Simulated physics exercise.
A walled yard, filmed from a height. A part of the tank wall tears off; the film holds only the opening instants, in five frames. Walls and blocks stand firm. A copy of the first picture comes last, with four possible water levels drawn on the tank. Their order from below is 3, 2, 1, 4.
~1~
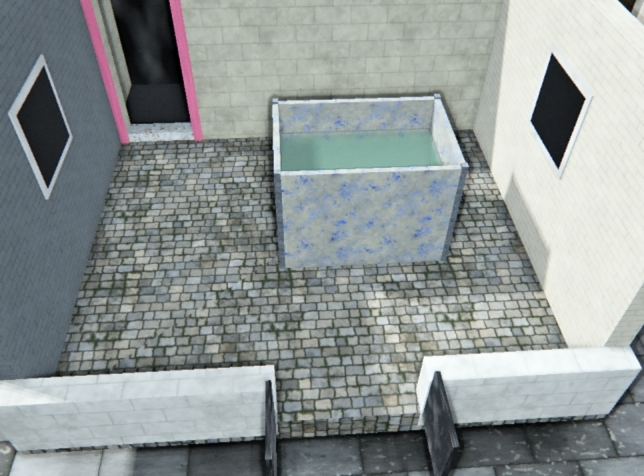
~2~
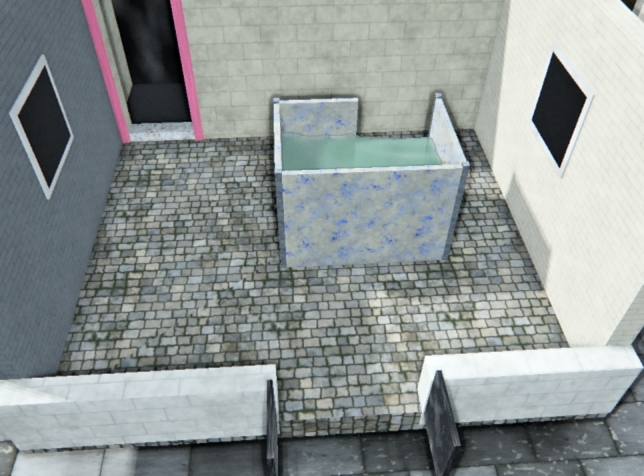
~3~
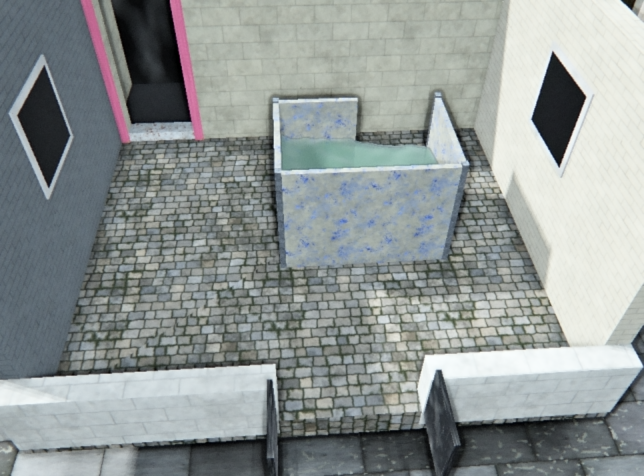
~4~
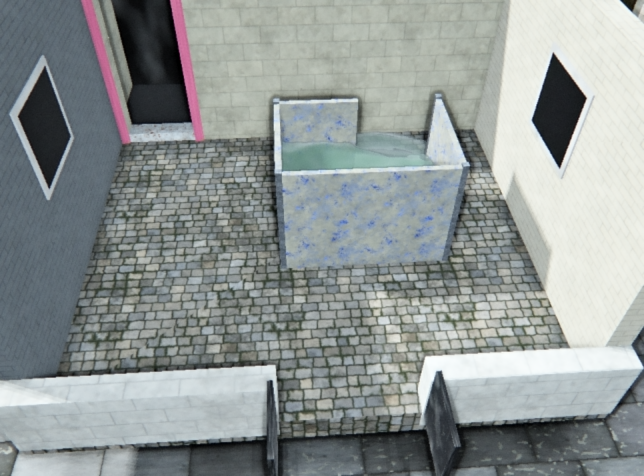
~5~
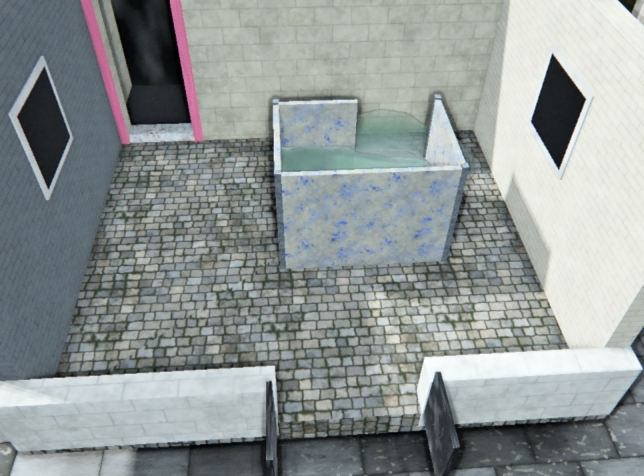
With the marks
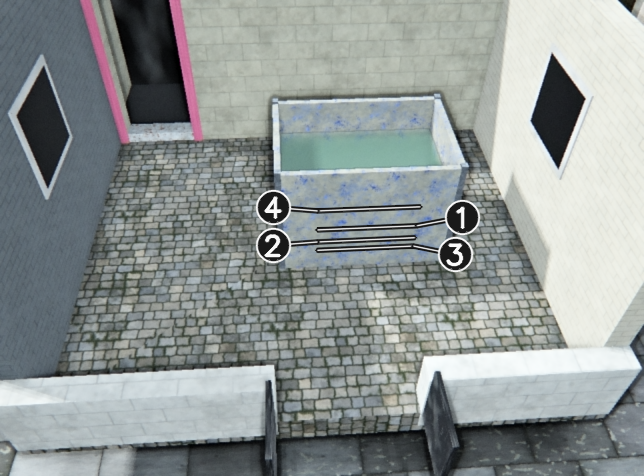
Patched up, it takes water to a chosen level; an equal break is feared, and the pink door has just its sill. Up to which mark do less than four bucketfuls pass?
Take 4.
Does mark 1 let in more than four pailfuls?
No, not at all.
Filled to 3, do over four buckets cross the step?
No, that is safe.
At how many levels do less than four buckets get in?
All of the four.
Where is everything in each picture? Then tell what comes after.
The first frame shows water in the tank at rest, its middle at (362, 162); foot of the pink doorway at (162, 141); open gate at (350, 358).
In the second frame, water covers 2 % of the ground, its front hidden from here.
In the third frame, water covers 4 % of the ground, its front hidden from here.
In the fourth frame, water covers 9 % of the ground, its front hidden from here.
The fifth frame shows front seen at (464, 169), 14 % of the ground wet.
On the marked copy, 1 at (367, 227); 2 at (366, 239); 3 at (365, 248); 4 at (369, 208); from the bottom up 3, 2, 1, 4.
With 1, a splash gets over, under a bucket.
With 2, nothing gets over.
With 3, nothing gets over.
With 4, a bucket or two gets in.
